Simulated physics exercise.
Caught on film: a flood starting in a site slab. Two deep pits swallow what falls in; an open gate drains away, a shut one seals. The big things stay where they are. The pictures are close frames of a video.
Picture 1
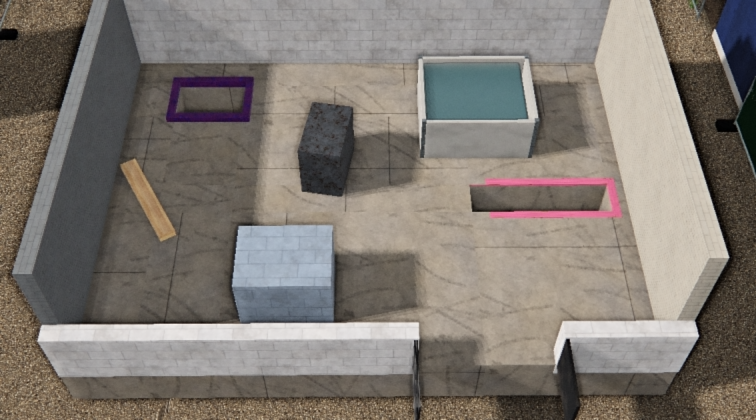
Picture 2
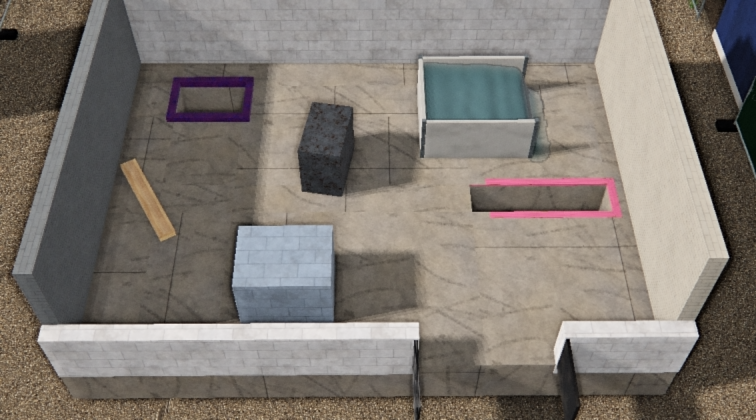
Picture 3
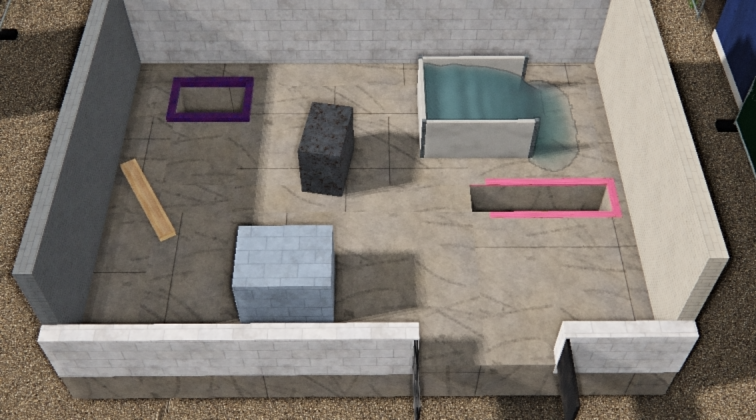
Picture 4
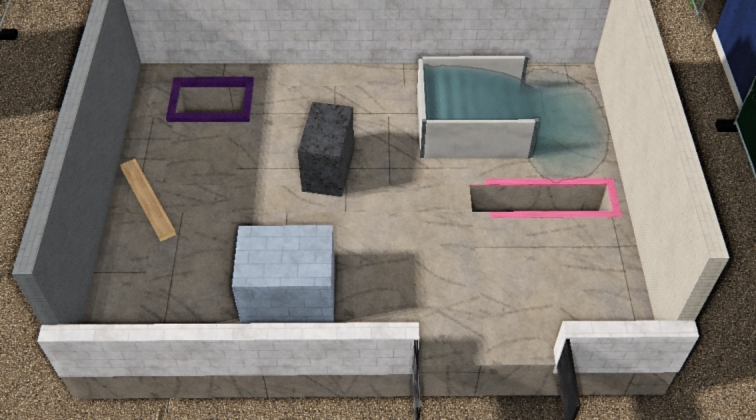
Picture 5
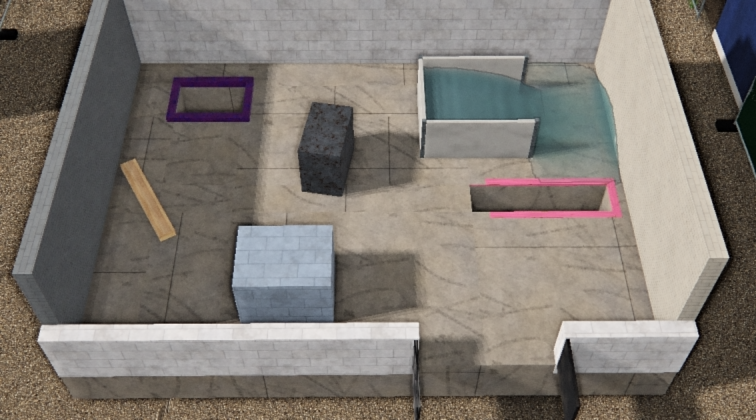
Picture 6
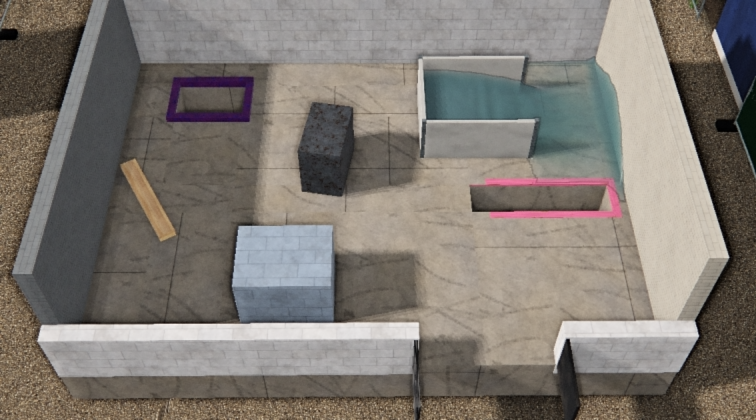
A walled slab with a cracked stone-like floor, seen from above at a fixed angle, has an open gap in its low front wall. A white tank of teal water stands at the back right, with a pink-edged pit below it, a purple-edged pit at back left, a dark block, a pale blue brick block and a wooden plank. Water pours from the tank's right side, spreads rightward across the floor to the right wall, then creeps forward along it.
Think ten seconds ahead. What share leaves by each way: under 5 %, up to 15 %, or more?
One by one: The gate takes not even 5 %; the pink pit takes above 15 %; the purple pit takes not even 5 %.
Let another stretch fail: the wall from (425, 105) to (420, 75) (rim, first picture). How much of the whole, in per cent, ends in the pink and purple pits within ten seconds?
Per cent: Pink 2, purple 12.
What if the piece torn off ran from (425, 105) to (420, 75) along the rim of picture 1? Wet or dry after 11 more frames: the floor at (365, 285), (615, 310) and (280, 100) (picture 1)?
In turn: Flooded, clear, awash.
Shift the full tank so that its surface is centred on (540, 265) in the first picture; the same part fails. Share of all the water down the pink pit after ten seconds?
Roughly, in per cent: Pink 55.
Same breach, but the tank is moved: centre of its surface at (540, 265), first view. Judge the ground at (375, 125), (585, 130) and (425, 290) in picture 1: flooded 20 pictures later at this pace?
One after the other: Free of water, covered, clear.
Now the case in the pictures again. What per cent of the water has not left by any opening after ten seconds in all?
About 50 per cent.
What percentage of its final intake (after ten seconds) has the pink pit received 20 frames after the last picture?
Some 60 per cent.
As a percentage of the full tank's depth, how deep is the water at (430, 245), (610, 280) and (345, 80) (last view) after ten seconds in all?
In that order: 2, 2 and 2 per cent.
A moment on, water covers 10 % of the floor; the gate 0 %, the pink pit 5 %, the purple pit 0 %.
Next, water covers 20 % of the floor; the gate 0 %, the pink pit 15 %, the purple pit 0 %.
Then, water covers 30 % of the floor; the gate 0 %, the pink pit 27 %, the purple pit 0 %.
Later, water covers 45 % of the floor; the gate 1 %, the pink pit 39 %, the purple pit 2 %.
In the end, water covers 60 % of the floor; the gate 1 %, the pink pit 47 %, the purple pit 2 %.
